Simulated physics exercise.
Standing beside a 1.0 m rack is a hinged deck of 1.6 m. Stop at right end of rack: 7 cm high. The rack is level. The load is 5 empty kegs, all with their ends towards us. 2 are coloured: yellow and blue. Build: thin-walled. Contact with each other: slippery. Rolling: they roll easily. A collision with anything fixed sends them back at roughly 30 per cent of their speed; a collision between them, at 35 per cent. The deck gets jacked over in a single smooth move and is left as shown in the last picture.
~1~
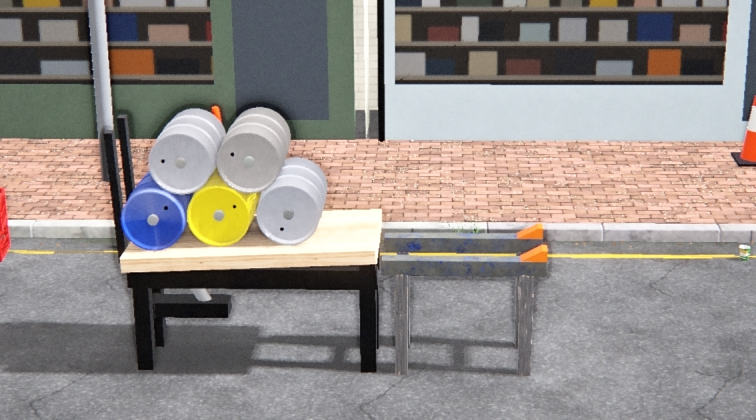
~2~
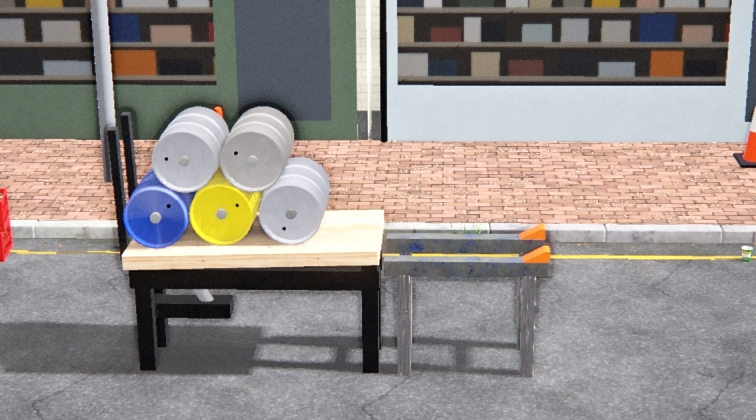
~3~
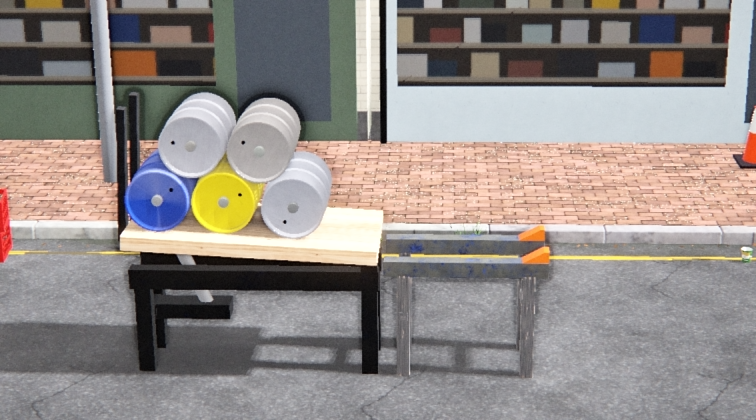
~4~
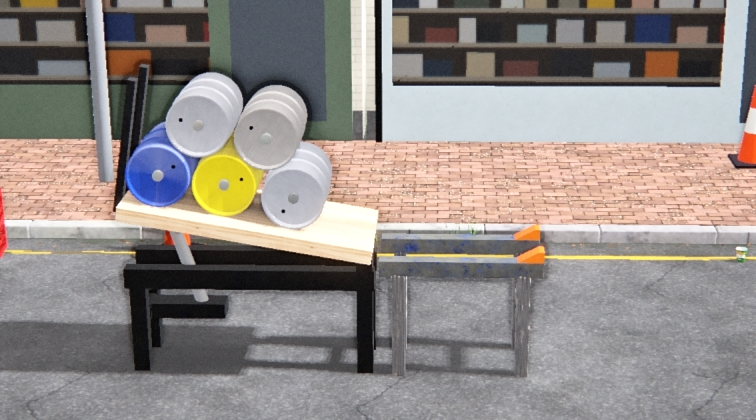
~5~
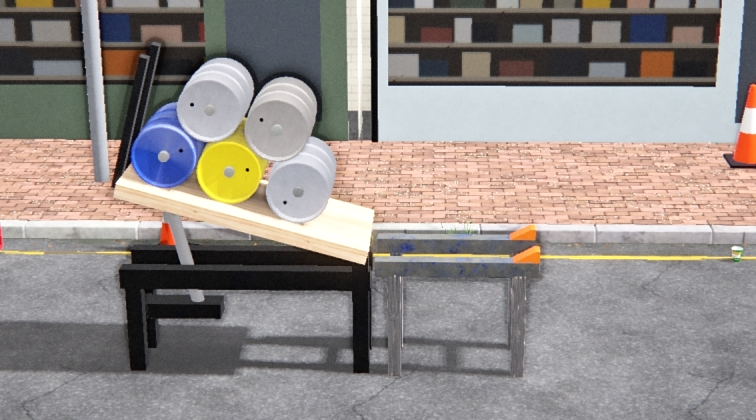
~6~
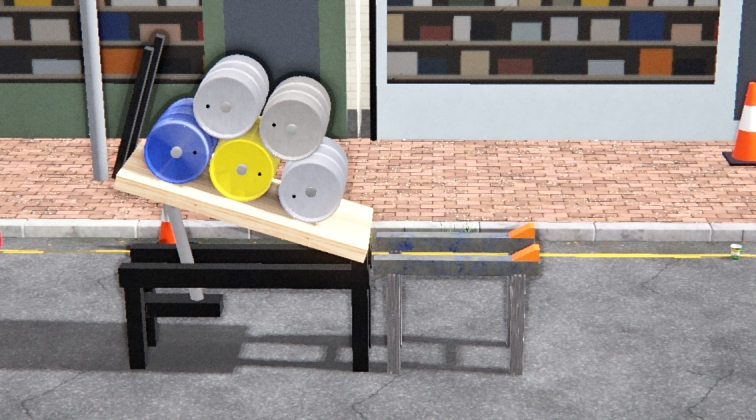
Five stacked kegs, one blue and one yellow in the bottom row, sat on a wooden deck as its left side rose into a slant, and then the whole pile shifted slightly to the right.
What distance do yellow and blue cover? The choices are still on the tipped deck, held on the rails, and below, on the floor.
I would put it as yellow keg below, on the floor; blue held on the rails.
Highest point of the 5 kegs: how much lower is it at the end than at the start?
Some 40 cm lower.
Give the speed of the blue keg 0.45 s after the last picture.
Speed approx. 1.0 m/s.
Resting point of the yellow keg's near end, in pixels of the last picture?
You'll find it at roughly (631, 348) in the final picture.
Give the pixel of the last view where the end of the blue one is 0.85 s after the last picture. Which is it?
Position: About (336, 201).
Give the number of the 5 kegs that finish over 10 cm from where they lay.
In total, 5.
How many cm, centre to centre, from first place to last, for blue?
Shift - blue 160.
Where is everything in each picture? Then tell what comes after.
In the first picture, yellow (218, 218), blue (153, 221); deck tilted 2° back; stop top at (545, 253).
In the second picture, yellow (220, 217), blue (155, 218); deck tilted 2° back.
In the third picture, yellow (222, 205), blue (157, 201); deck tilted 3° to the rack.
In the fourth picture, yellow (223, 188), blue (157, 176); deck tilted 10° to the rack.
In the fifth picture, yellow (228, 175), blue (163, 157); deck tilted 15° to the rack.
In the sixth picture, yellow (241, 172), blue (176, 153); deck tilted 17° to the rack.
Then, 0.4 s past the sixth picture, yellow is on the deck, 45 cm from the hinge, rolling right; blue is on the deck, 85 cm from the hinge, rolling right; 0 past the stop so far.
Then, 0.9 s past the sixth picture, yellow is on the rack, 85 cm from the rack's far end, rolling right; blue is on the deck, 25 cm from the hinge, rolling right; 0 past the stop so far.
Then, 1.4 s past the sixth picture, yellow is on the rack, 25 cm from the rack's far end, rolling right; blue is on the rack, 65 cm from the rack's far end, rolling right; 2 past the stop so far.
Then, 1.9 s past the sixth picture, yellow is beyond the stop and falling; blue is on the rack, 25 cm from the rack's far end, rolling right; 4 past the stop so far.
Finally (5.2 s after the last picture), yellow is over the stop, on the ground; blue is on the rack, 85 cm from the rack's far end; 4 past the stop so far.
